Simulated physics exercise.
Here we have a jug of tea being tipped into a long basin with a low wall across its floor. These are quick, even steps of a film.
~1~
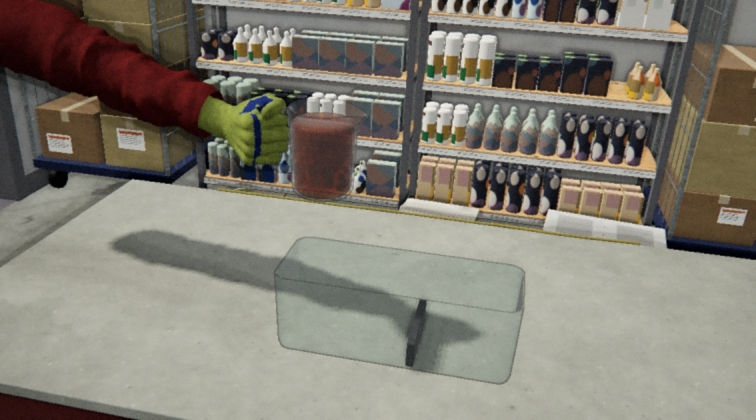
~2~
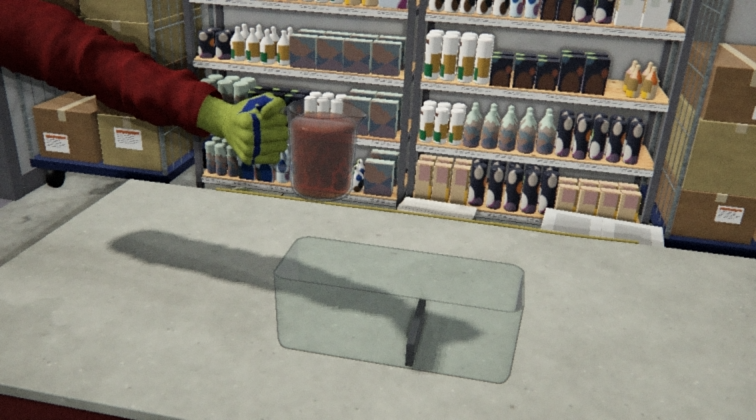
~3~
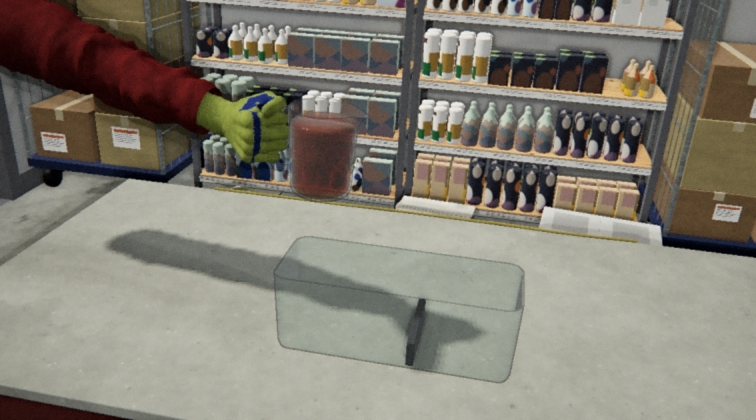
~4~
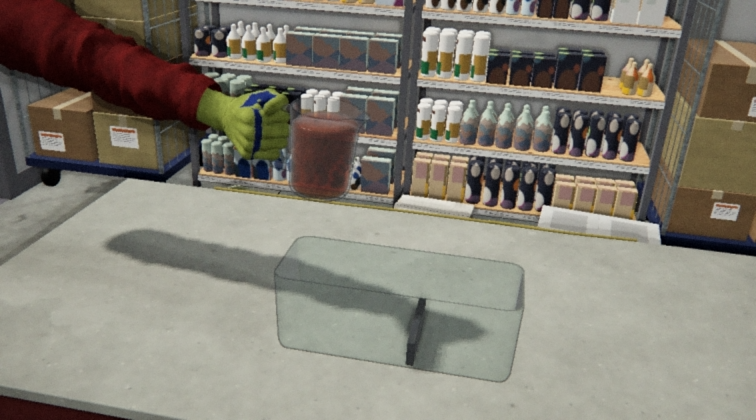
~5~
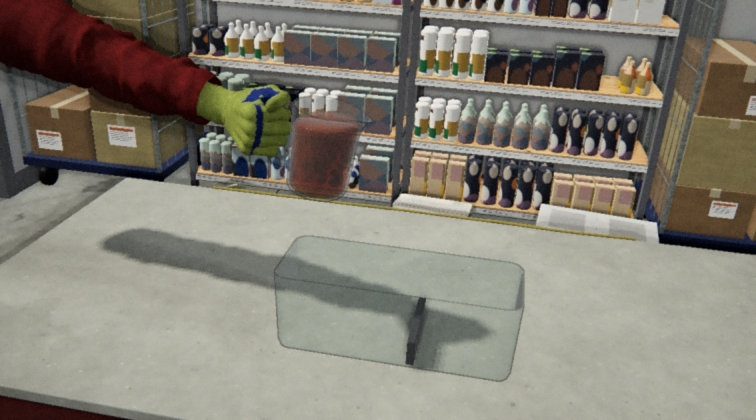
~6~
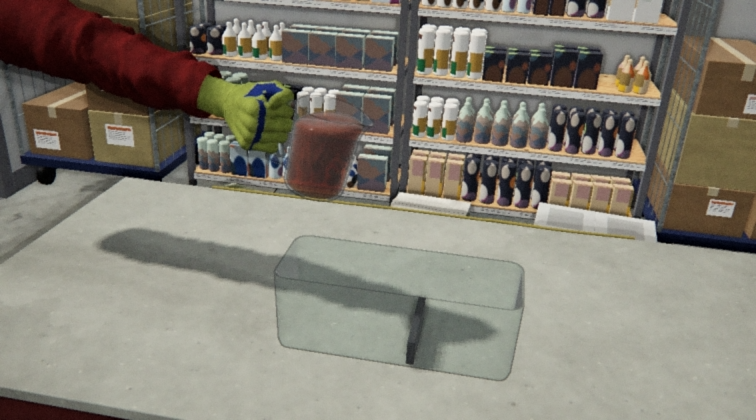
An arm in a dark red sleeve and a yellow-green and blue glove reaches in from the left over a pale grey table, seen from slightly above in a storeroom with stocked shelves and cardboard boxes. Beside the glove is a clear jug of reddish-brown liquid, above a long transparent basin with a low dark wall inside. The gloved hand slowly tilts the jug slightly rightward, while the background shifts slightly left as the camera drifts.
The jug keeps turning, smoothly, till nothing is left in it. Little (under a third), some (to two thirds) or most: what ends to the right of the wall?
The share right of the wall is between a third and two thirds.
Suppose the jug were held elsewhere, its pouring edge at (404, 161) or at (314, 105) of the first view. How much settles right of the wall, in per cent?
About 90 and 10 per cent.
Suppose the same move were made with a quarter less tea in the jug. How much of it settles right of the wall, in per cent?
Roughly 30 in a hundred.
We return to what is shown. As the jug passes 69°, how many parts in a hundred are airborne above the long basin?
Near 15 %.
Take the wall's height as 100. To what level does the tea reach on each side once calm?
The left part 30 per cent, the right part 40.
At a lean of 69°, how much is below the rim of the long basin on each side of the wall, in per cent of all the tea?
Left about 0, right about 5.
A moment on, the jug is tipped part way and 79 per cent is still to pour, 1 is left of the wall and 3 right of it.
Next, the jug is tipped right over and 21 per cent is still to pour, 14 is left of the wall and 41 right of it.
Then the jug is tipped right over and 0 per cent is still to pour, 45 is left of the wall and 52 right of it.
Later the jug is tipped right over and 0 per cent is still to pour, 45 is left of the wall and 53 right of it.
At rest 45 per cent lies left of the wall, 53 right of it and 2 outside.
